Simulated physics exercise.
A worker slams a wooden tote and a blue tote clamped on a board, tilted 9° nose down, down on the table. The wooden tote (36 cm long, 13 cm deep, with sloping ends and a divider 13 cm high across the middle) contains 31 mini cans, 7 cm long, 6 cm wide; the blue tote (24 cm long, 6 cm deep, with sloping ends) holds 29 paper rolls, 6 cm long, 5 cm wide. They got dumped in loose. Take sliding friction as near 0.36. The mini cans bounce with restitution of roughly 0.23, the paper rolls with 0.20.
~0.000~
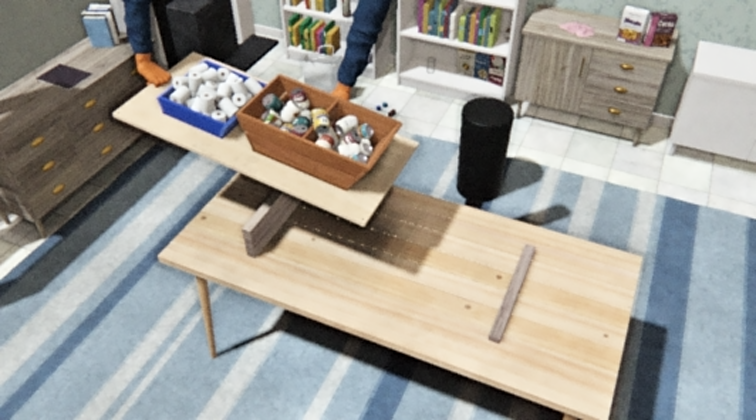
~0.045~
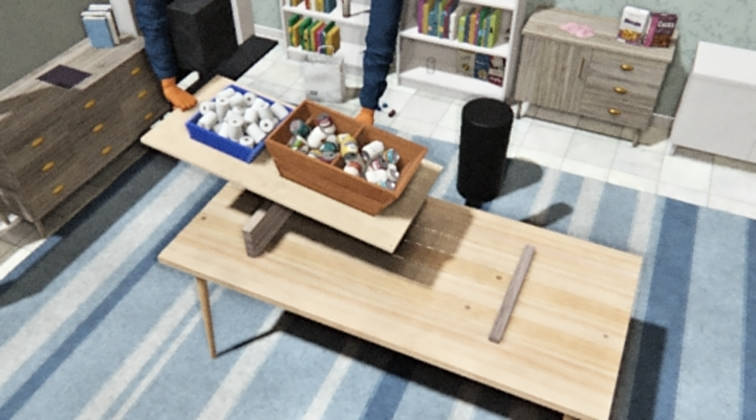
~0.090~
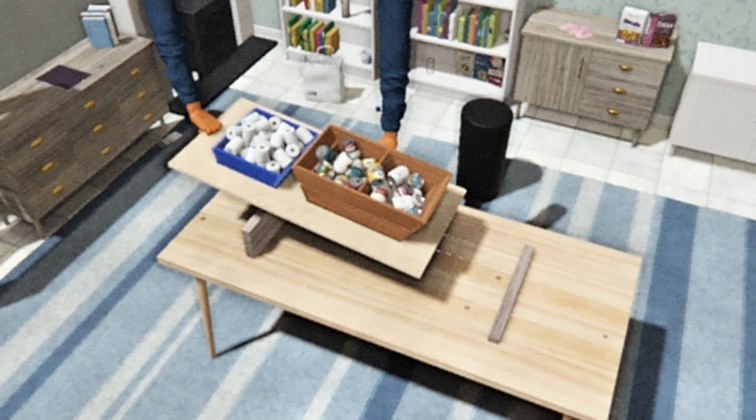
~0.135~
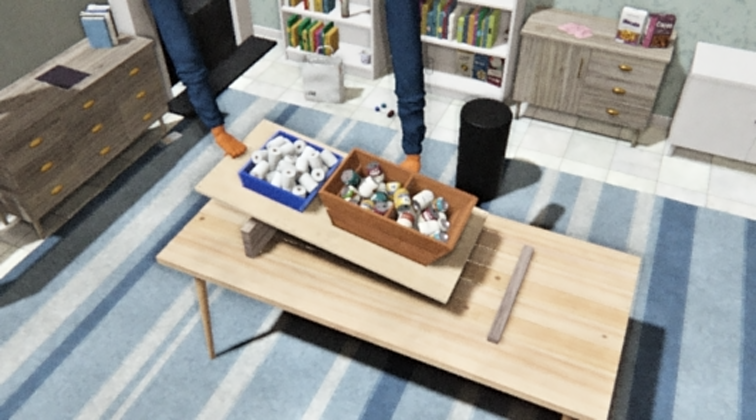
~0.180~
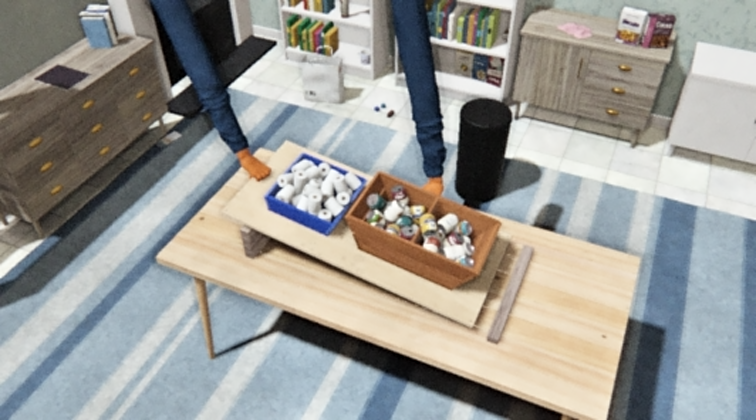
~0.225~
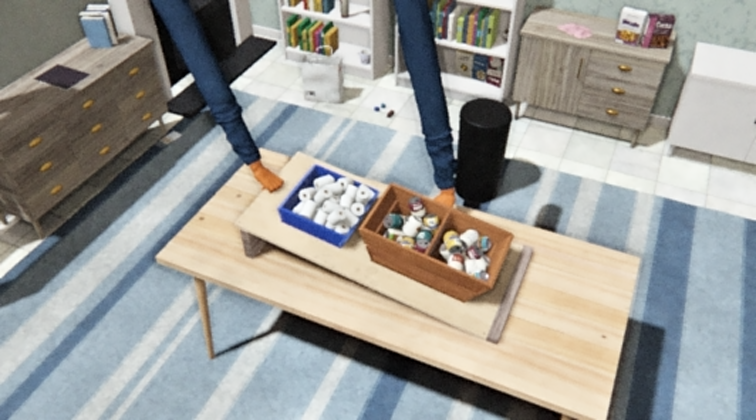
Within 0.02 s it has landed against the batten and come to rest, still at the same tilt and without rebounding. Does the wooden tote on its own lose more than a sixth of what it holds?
No.
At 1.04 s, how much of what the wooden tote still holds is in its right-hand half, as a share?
Close to 50 in every hundred.
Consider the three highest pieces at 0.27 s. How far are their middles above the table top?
I'd put it close to 28 cm.
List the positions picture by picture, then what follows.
In the first picture (we follow the rim corner now nearest the camera), wooden tote at (367, 167); blue tote at (225, 124); 61 cm still to travel; nothing out yet.
The second picture shows wooden tote at (396, 194); blue tote at (252, 150); 47 cm still to travel.
The third picture shows wooden tote at (423, 221); blue tote at (279, 176); 34 cm still to travel.
The fourth picture shows wooden tote at (450, 247); blue tote at (306, 200); 20 cm still to travel.
The fifth picture shows wooden tote at (476, 272); blue tote at (332, 224); 7 cm still to travel.
The sixth picture shows wooden tote at (490, 285); blue tote at (345, 237); landed; nothing out yet.
After 0.27 s, 0 of 31 out of the wooden tote and 1 of 29 out of the blue tote.
After 0.39 s, 1 of 31 out of the wooden tote and 5 of 29 out of the blue tote.
After 0.61 s, 1 of 31 out of the wooden tote and 8 of 29 out of the blue tote.
Outcome (at 1.04 s), 1 of 31 out of the wooden tote and 8 of 29 out of the blue tote. Asked share, 1 of 31, 3 per cent.
